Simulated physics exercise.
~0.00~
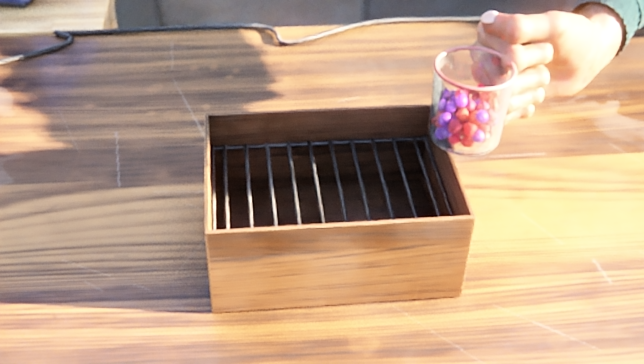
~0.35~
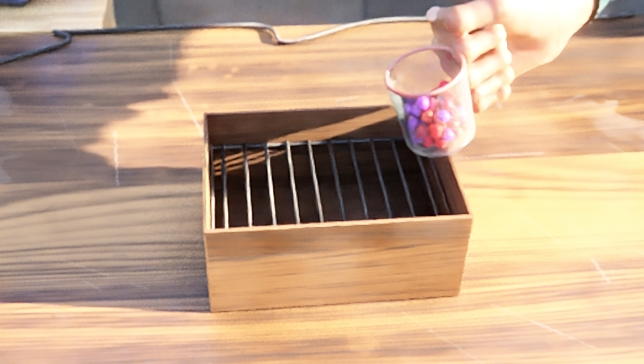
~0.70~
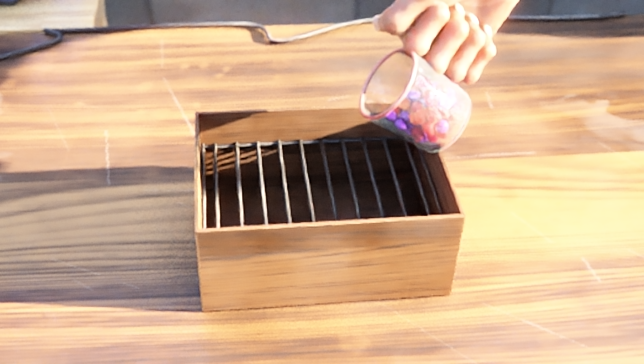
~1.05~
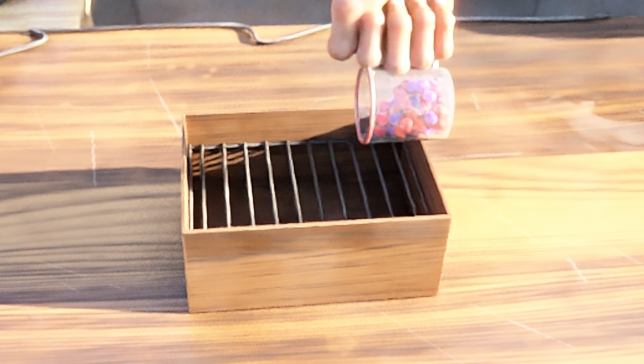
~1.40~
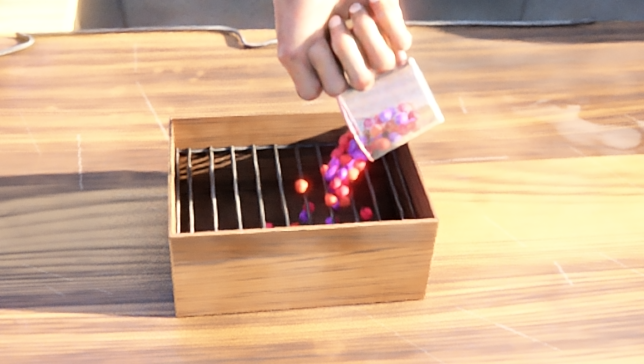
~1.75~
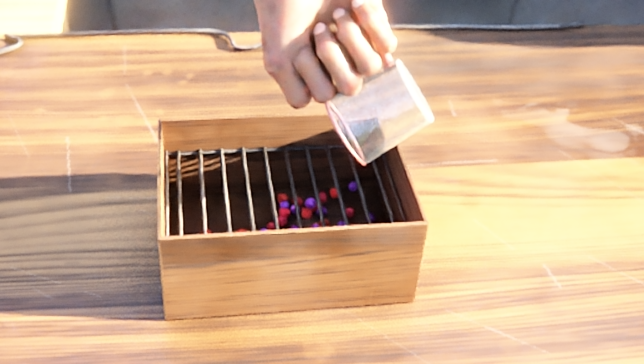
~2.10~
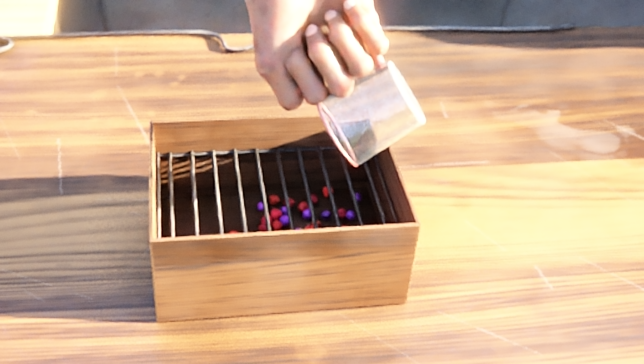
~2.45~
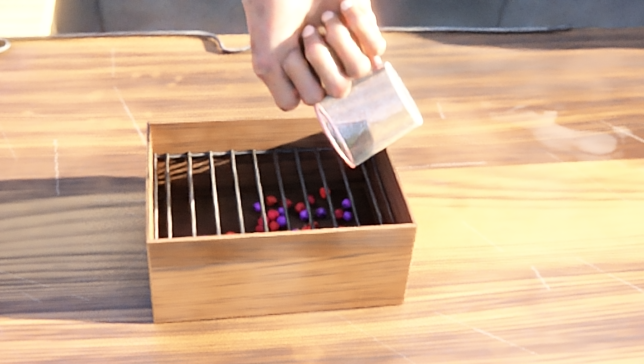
A hand holds a clear cup of small purple and red pieces at the upper right of a sunlit wooden table, seen from the front and slightly above. Below it sits an open wooden box with a row of dark wires across it. The hand moves left over the box, tipping the cup onto its side as the view pans slightly right. It then tilts the cup further, and the pieces spill onto the wires and drop through the gaps. At the end, all the purple and red pieces lie scattered beneath the wires, while the hand still holds the emptied cup mouth-down above.
